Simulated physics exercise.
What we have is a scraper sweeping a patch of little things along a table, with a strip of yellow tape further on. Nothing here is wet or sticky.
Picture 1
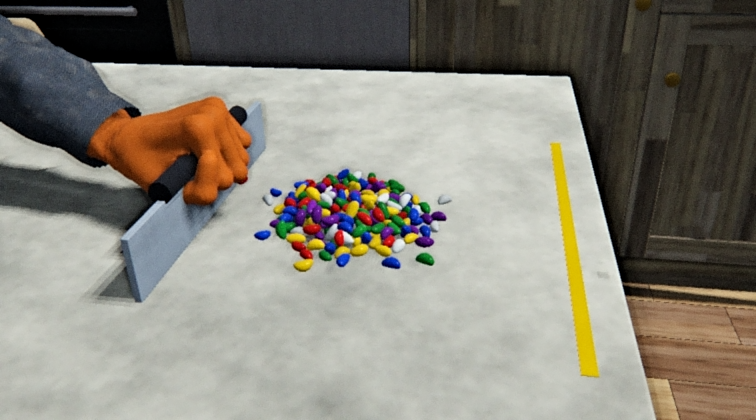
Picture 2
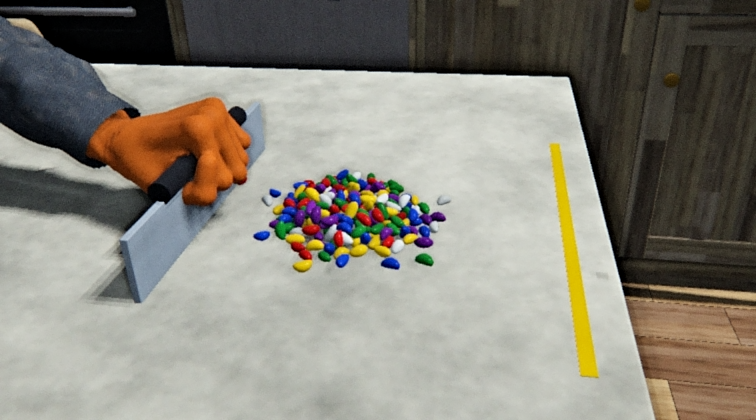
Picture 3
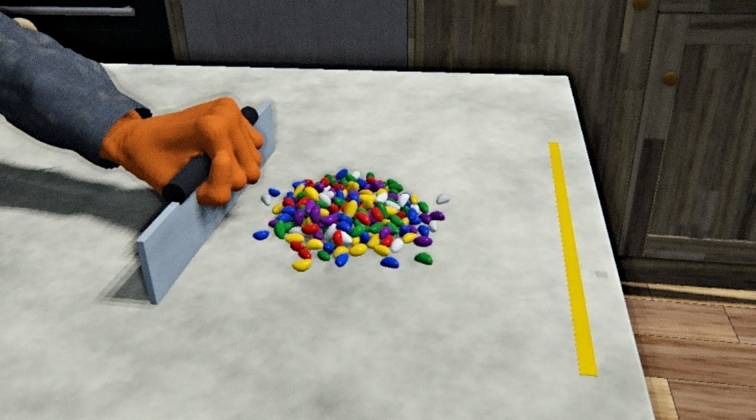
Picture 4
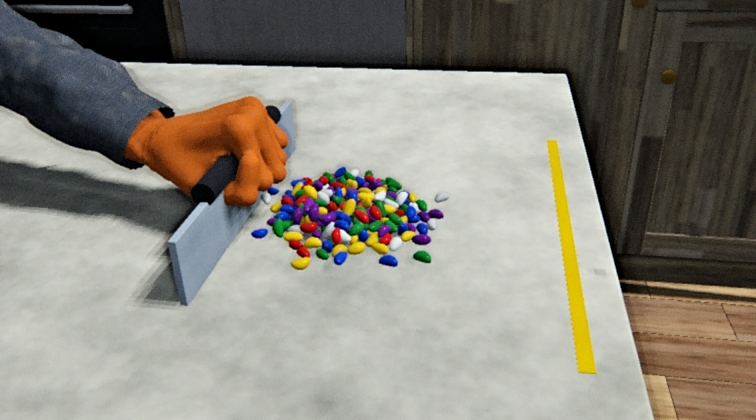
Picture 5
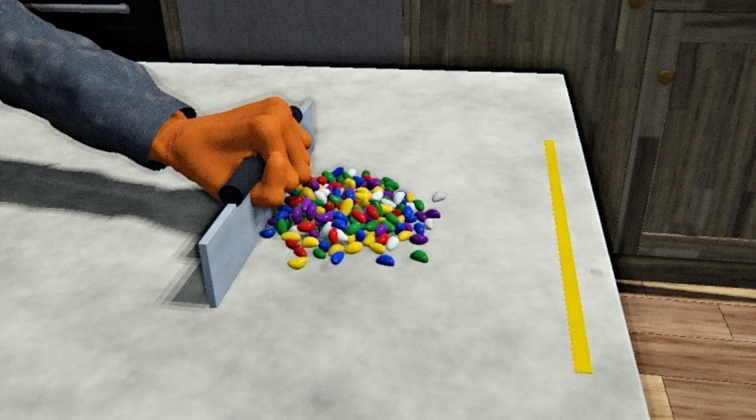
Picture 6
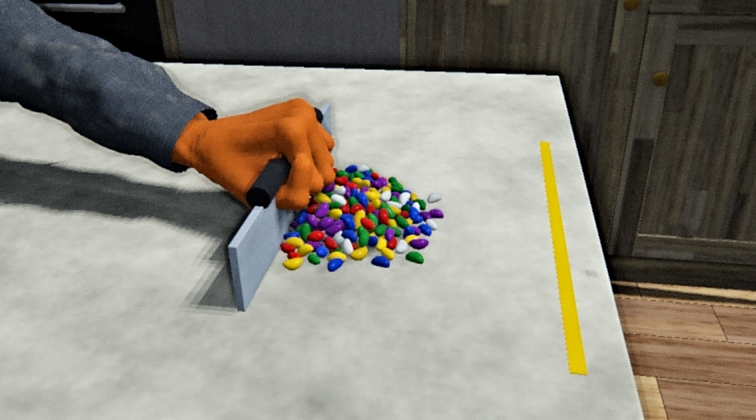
An orange-gloved hand held a scraper still on a pale table, then slid it right into a heap of colorful jelly beans, pushing them slightly toward a strip of yellow tape near the edge.
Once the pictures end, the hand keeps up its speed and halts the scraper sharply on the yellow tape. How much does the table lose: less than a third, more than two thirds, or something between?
The part that falls is over two thirds.
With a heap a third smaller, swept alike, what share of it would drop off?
Close to 70 per cent.
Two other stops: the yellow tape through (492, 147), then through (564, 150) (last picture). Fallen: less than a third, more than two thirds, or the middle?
First below one third, then over two thirds.
Soon, scraper still moving, near (431, 167); heap all on the table, its front near (551, 218).
A while on, scraper stopped at the yellow tape; heap about two thirds over the edge.
Towards the end, scraper stopped at the yellow tape; heap most over the edge.
Finally, scraper stopped at the yellow tape; heap most over the edge.
